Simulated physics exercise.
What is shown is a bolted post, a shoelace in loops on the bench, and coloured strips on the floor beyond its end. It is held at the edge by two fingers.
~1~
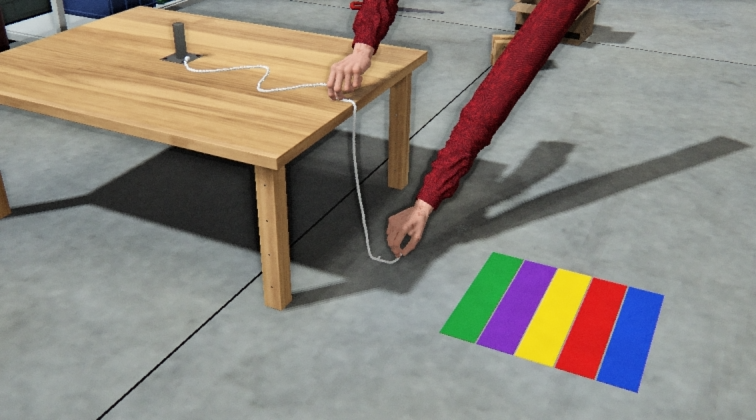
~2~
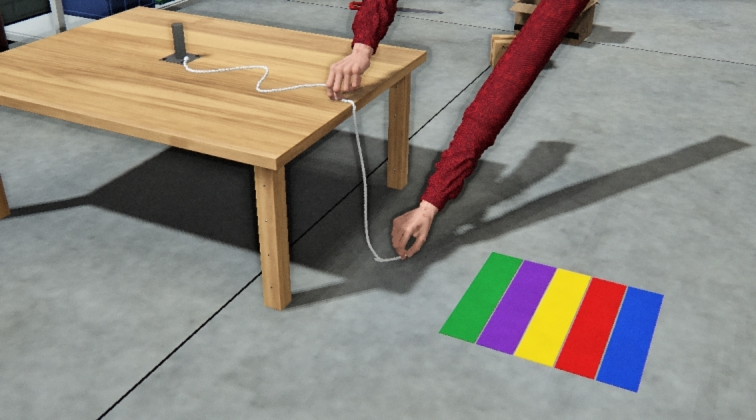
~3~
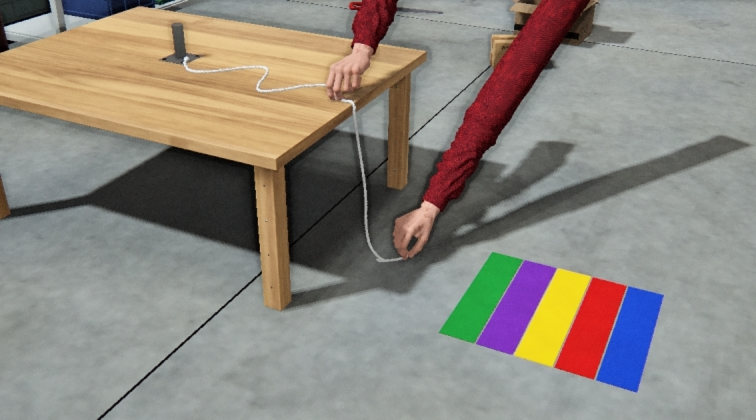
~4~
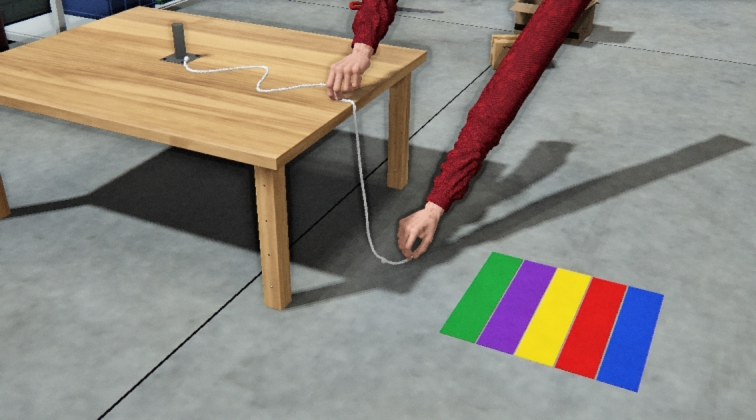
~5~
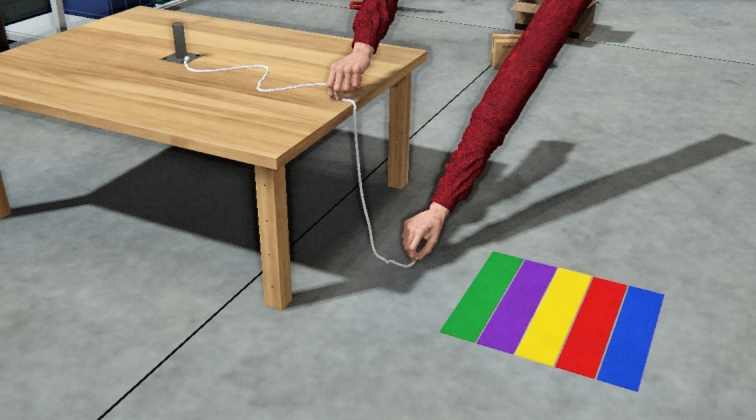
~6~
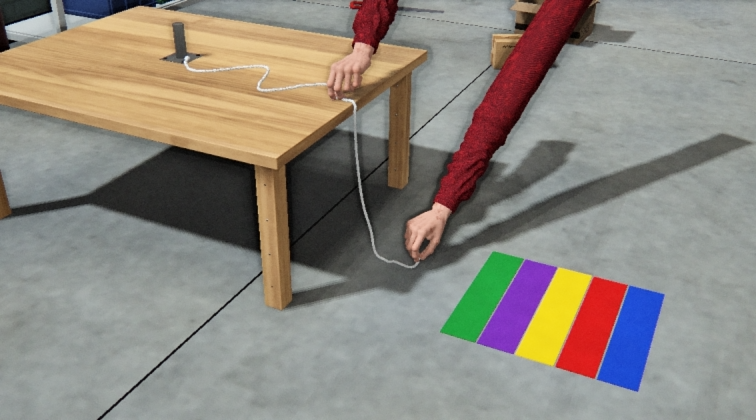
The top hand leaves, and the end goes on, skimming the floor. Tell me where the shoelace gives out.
It gives out over the blue strip.
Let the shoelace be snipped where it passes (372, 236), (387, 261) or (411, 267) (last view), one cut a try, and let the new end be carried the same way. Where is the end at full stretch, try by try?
The three tries give approximately (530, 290), (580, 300) and (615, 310).
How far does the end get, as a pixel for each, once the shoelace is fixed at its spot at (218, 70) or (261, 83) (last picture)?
(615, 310); (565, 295).
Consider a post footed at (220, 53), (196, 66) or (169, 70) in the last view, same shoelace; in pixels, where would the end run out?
About (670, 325), then (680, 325), then (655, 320).
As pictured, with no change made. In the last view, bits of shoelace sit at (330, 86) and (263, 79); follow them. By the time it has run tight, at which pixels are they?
One finishes at (398, 126) and the other at (309, 86).
Early on, end near (559, 295); over yellow.
Midway, end near (608, 308); over red.
At the end of the slack, end near (638, 316); over blue. It gets as far as the blue strip.
